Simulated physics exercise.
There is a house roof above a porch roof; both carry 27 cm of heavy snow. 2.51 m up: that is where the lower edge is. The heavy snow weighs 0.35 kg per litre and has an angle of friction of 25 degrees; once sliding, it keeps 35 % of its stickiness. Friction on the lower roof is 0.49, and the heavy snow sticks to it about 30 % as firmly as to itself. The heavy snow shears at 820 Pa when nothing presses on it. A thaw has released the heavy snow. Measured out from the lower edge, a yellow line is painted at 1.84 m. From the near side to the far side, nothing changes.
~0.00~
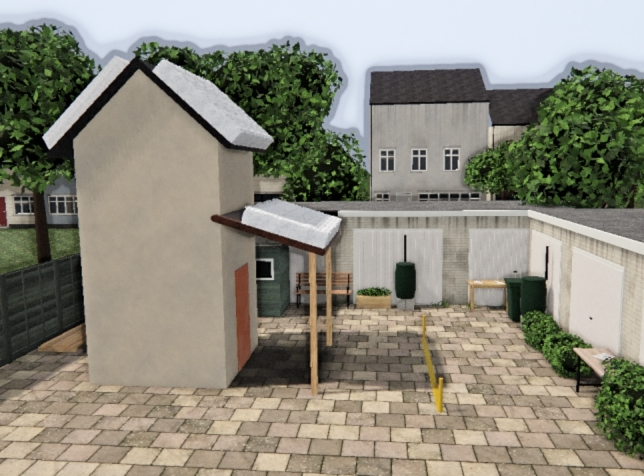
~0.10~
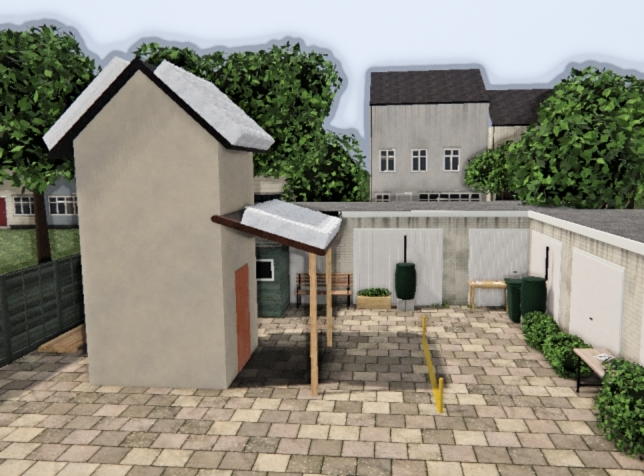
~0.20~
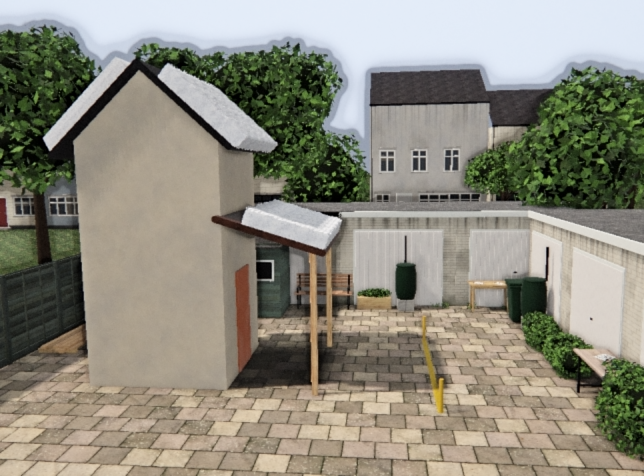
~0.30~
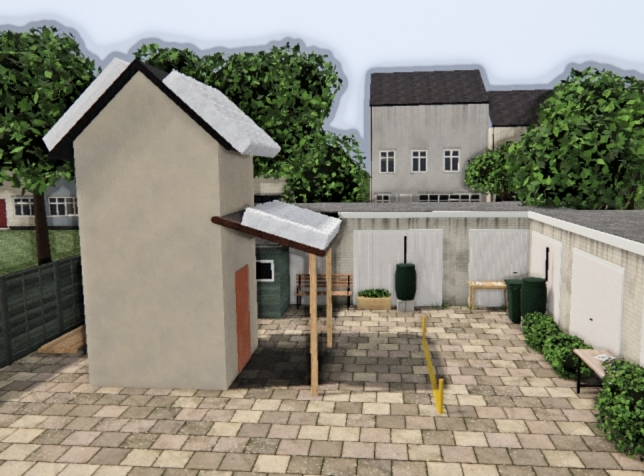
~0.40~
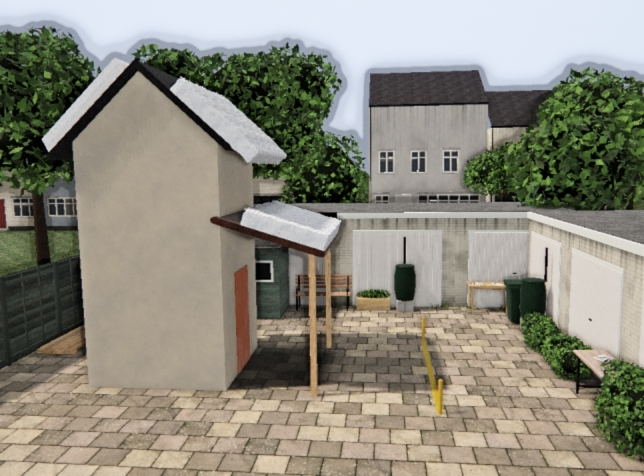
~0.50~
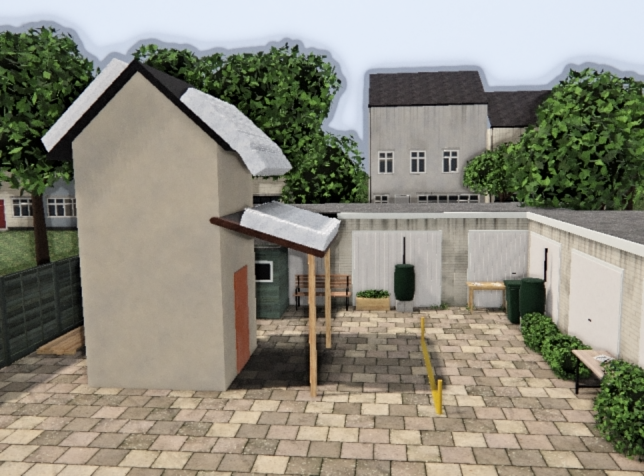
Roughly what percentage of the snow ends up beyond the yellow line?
Around 23 %.
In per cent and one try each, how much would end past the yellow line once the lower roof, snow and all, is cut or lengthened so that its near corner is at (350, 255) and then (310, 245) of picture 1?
18 %, 25 %.
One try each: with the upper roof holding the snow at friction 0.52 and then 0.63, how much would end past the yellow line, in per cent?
First some 4 %, after that some 0 %.
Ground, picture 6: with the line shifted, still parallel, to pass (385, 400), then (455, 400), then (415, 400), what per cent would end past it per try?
Respectively 50, 18 and 35 percent would end past it.
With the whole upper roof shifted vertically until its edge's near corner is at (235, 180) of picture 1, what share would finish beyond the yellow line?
About 4 per cent.
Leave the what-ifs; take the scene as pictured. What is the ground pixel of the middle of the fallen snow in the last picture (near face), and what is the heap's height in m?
Middle near (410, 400); height roughly 0.3 m.
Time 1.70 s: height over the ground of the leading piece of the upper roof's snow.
Roughly 0.0 m.
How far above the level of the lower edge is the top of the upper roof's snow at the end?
It ends up some 0.7 m higher than the lower edge.
After 1.05 s, none is below the lower edge and 0 % is past the line.
After 1.70 s, 59 % is below the lower edge and 5 % is past the line.
After 2.35 s, 66 % is below the lower edge and 23 % is past the line.
After 3.00 s, 66 % is below the lower edge and 23 % is past the line.
After 3.10 s, 66 % is below the lower edge and 23 % is past the line.
